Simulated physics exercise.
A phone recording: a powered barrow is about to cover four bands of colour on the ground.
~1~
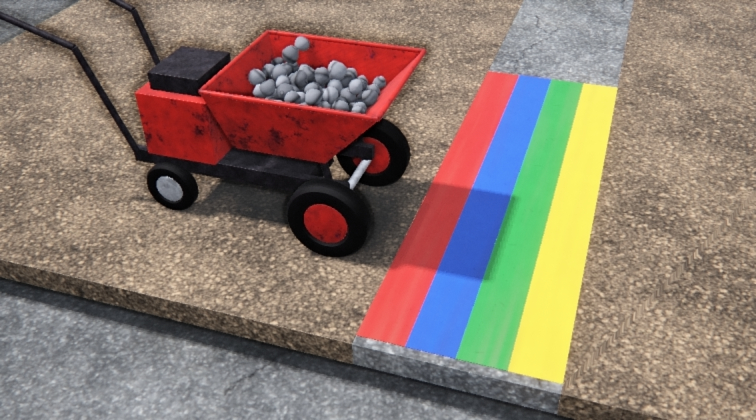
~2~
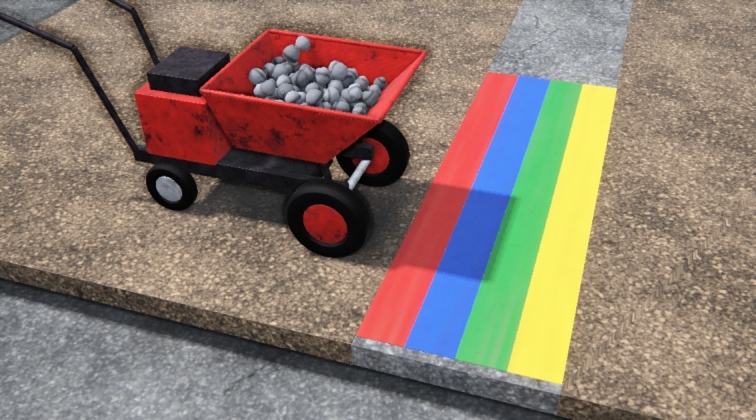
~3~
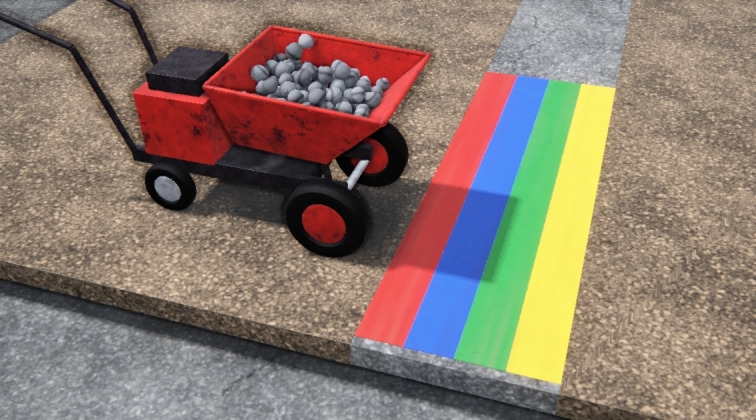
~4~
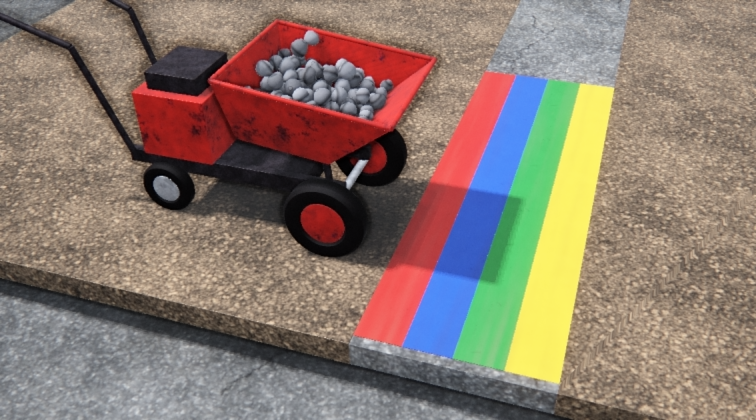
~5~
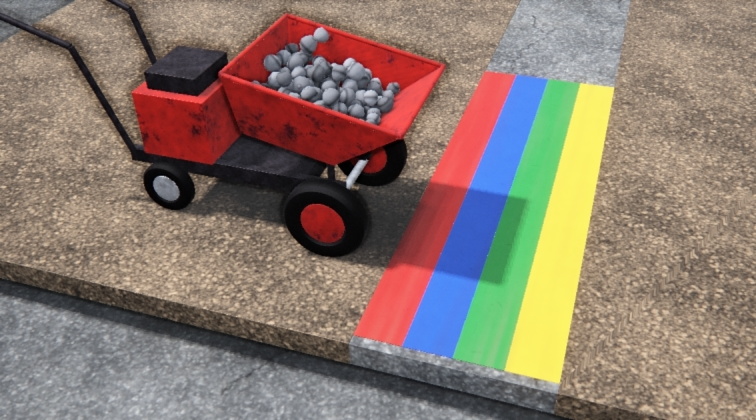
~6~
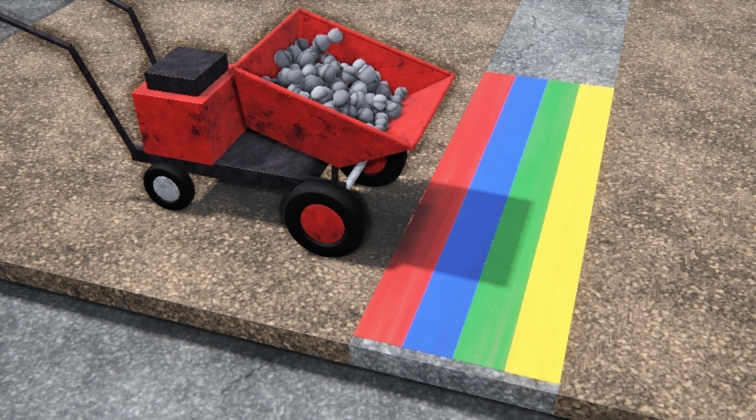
Red powered barrow loaded with round grey cobbles standing beside red, blue, green and yellow strips, its skip gradually tilting forward to the right.
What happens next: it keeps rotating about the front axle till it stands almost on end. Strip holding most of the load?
Green.
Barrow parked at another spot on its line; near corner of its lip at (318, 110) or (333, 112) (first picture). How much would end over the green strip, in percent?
You'd see around 10 per cent the first time and around 20 per cent the second.
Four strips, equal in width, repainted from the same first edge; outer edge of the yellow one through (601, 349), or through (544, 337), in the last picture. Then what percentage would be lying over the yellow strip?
First case 10 per cent, second case 30 per cent.
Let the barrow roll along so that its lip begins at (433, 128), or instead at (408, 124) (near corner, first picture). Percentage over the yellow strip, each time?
You'd get around 40 in a hundred, then 30 in a hundred.
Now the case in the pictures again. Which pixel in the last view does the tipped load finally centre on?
Roughly at pixel (528, 244).
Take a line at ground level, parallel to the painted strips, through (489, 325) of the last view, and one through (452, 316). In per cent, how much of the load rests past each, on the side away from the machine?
I'd put it near 50 in a hundred, then near 70 in a hundred.
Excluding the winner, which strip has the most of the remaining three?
Just behind the leader sits the yellow strip.
Just after the last frame, skip tipped steeply; every one in the skip.
A moment on, skip tipped steeply; the larger part in the skip; about a tenth over the blue strip; about a tenth over the green strip; just a few over the yellow strip.
Further on, skip tipped right over; roughly a quarter in the skip; about a tenth over the blue strip; roughly a third over the green strip; roughly a quarter over the yellow strip; about a tenth off the paint.
When it is over, skip tipped right over; roughly a quarter in the skip; not one over the red strip; about a tenth over the blue strip; roughly a third over the green strip; roughly a quarter over the yellow strip; about a tenth off the paint.
